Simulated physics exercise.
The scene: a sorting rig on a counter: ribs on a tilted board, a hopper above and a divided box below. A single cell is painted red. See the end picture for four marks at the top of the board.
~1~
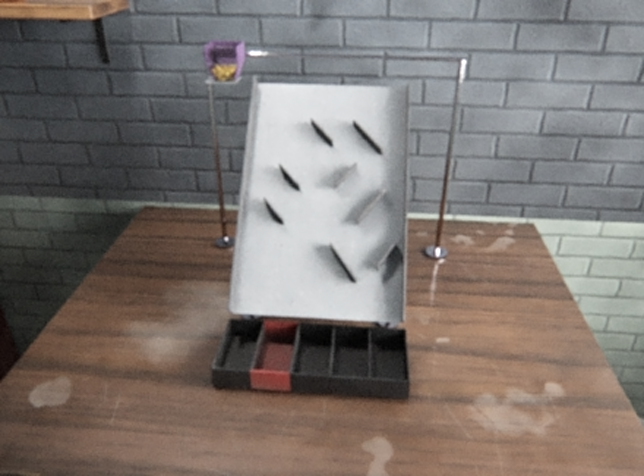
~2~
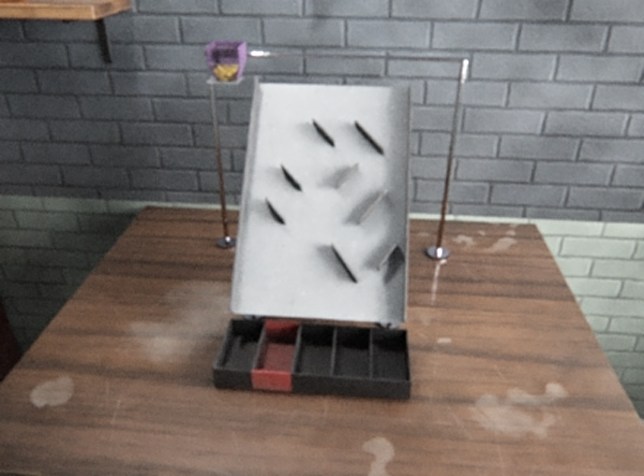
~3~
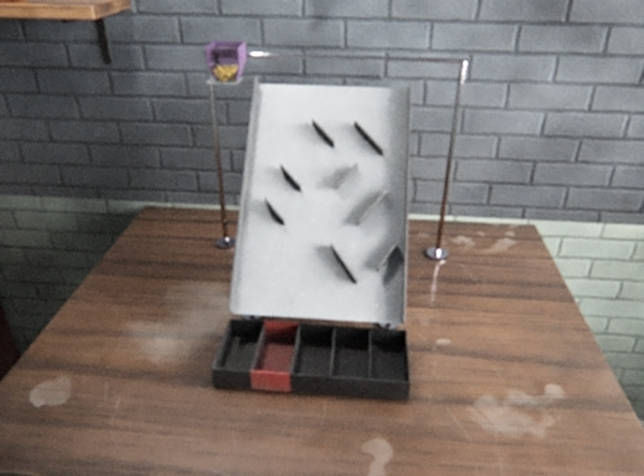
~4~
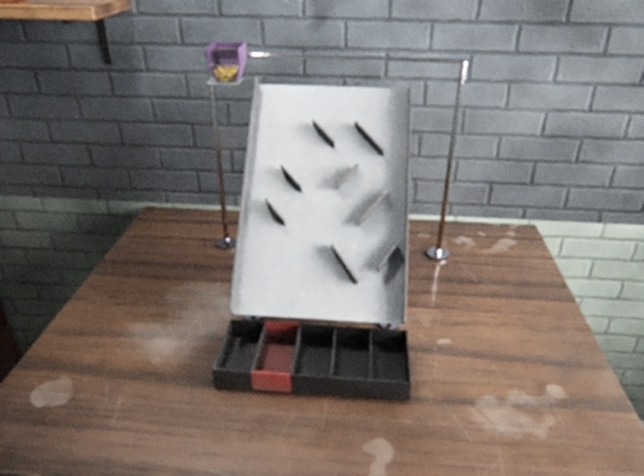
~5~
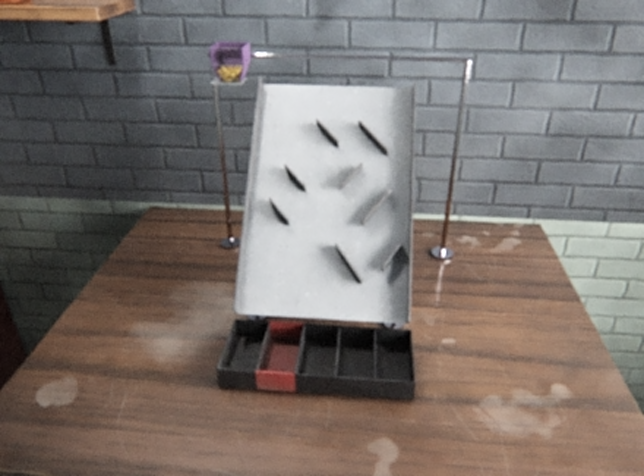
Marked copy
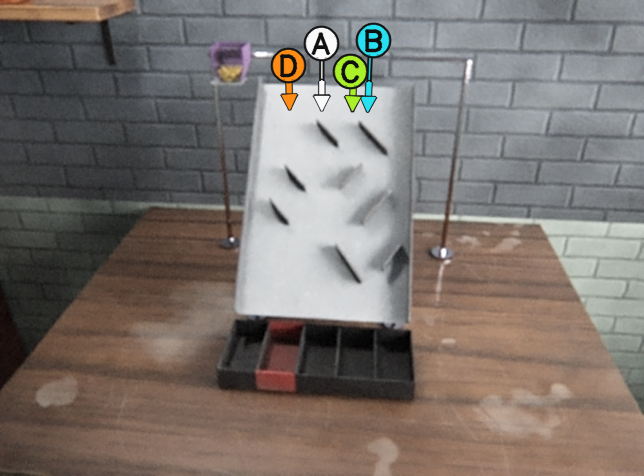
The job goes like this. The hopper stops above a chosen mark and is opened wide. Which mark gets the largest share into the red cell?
Mark C does it best.
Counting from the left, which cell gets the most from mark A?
The third.
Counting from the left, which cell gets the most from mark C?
It is the second one.
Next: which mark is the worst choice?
That is mark D.
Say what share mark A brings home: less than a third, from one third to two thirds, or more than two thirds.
Mark A gives less than a third.
On the marked copy, mark A meets the board at (321, 105); mark B meets the board at (367, 106); mark C meets the board at (352, 105); mark D meets the board at (289, 104).
Choosing A, about a quarter in the red cell, most in other cells, a stray few outside the box.
Choosing B, a small part in the red cell, most in other cells, a small part held on the board.
Choosing C, about half in the red cell, about half in other cells, a stray few outside the box.
Choosing D, none in the red cell, nearly all in other cells, a small part outside the box.
